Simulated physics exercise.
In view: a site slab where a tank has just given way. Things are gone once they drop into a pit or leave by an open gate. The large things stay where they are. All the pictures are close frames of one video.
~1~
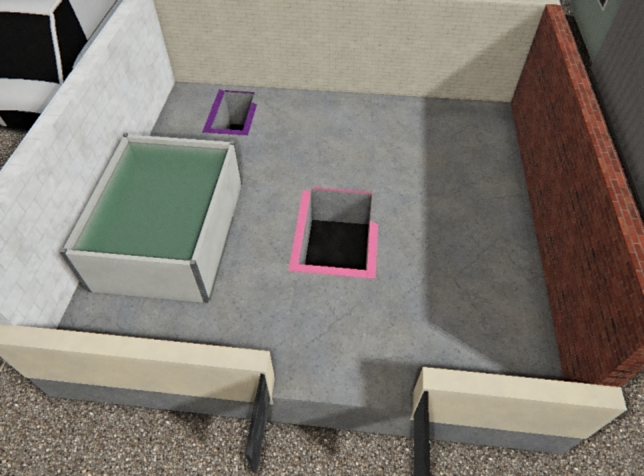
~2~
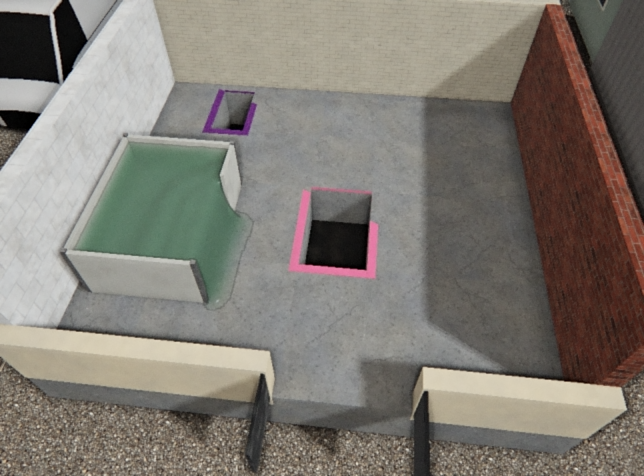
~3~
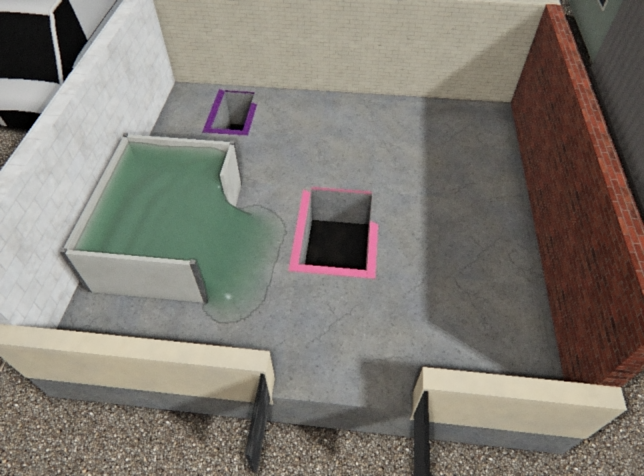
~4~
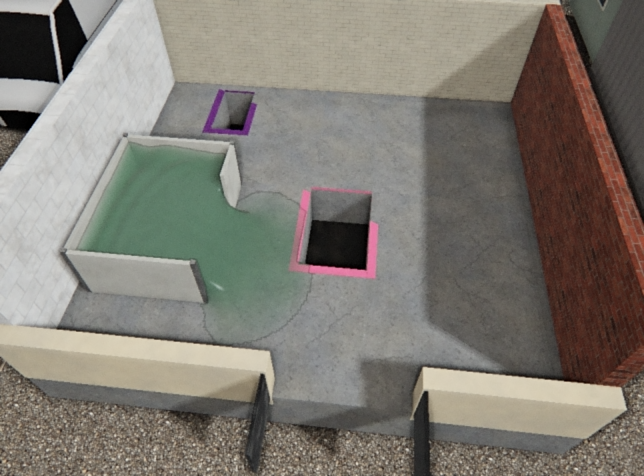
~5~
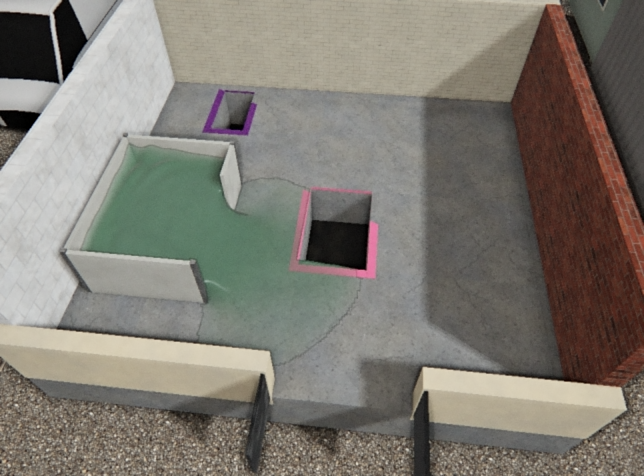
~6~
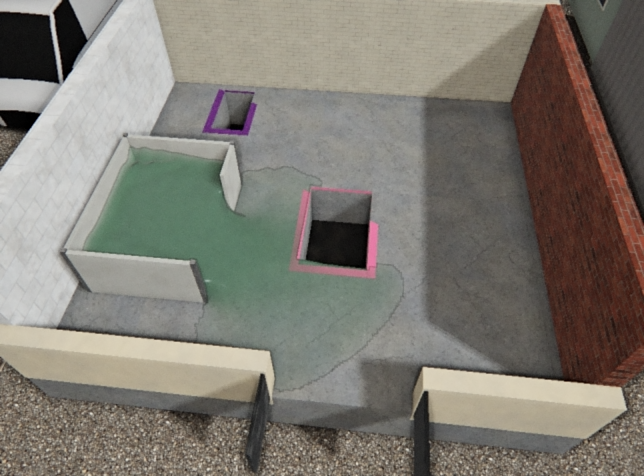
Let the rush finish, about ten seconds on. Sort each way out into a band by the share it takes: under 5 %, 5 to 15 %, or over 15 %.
Shares: The gate takes over 15 %; the pink pit takes over 15 %; the purple pit takes under 5 %.
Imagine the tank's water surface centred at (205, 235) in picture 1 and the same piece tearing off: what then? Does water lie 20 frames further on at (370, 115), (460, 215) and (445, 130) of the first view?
Checking the three spots, I get high and dry, swamped, swamped.
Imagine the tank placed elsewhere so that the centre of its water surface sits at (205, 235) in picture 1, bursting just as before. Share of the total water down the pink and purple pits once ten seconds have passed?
Within ten seconds the pink pit collects 25 percent of the total and the purple pit 8 percent.
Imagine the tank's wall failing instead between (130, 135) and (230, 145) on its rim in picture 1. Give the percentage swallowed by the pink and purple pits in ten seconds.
Pink 2 %, purple 65 %.
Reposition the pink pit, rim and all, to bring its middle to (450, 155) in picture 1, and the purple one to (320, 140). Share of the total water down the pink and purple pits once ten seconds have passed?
Pink 25 %; purple 4 %.
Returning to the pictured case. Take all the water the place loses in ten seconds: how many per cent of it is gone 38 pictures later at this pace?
Near 80 in a hundred.
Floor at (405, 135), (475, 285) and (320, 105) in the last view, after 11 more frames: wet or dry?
Spared, soaked, spared.
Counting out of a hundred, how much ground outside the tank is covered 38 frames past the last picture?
Around 70 percent.
A moment on, water covers 30 % of the floor; the gate 1 %, the pink pit 15 %, the purple pit 0 %.
Next, water covers 35 % of the floor; the gate 6 %, the pink pit 23 %, the purple pit 0 %.
Then, water covers 40 % of the floor; the gate 12 %, the pink pit 31 %, the purple pit 0 %.
Later, water covers 70 % of the floor; the gate 17 %, the pink pit 38 %, the purple pit 0 %.
In the end, water covers 85 % of the floor; the gate 21 %, the pink pit 43 %, the purple pit 3 %.
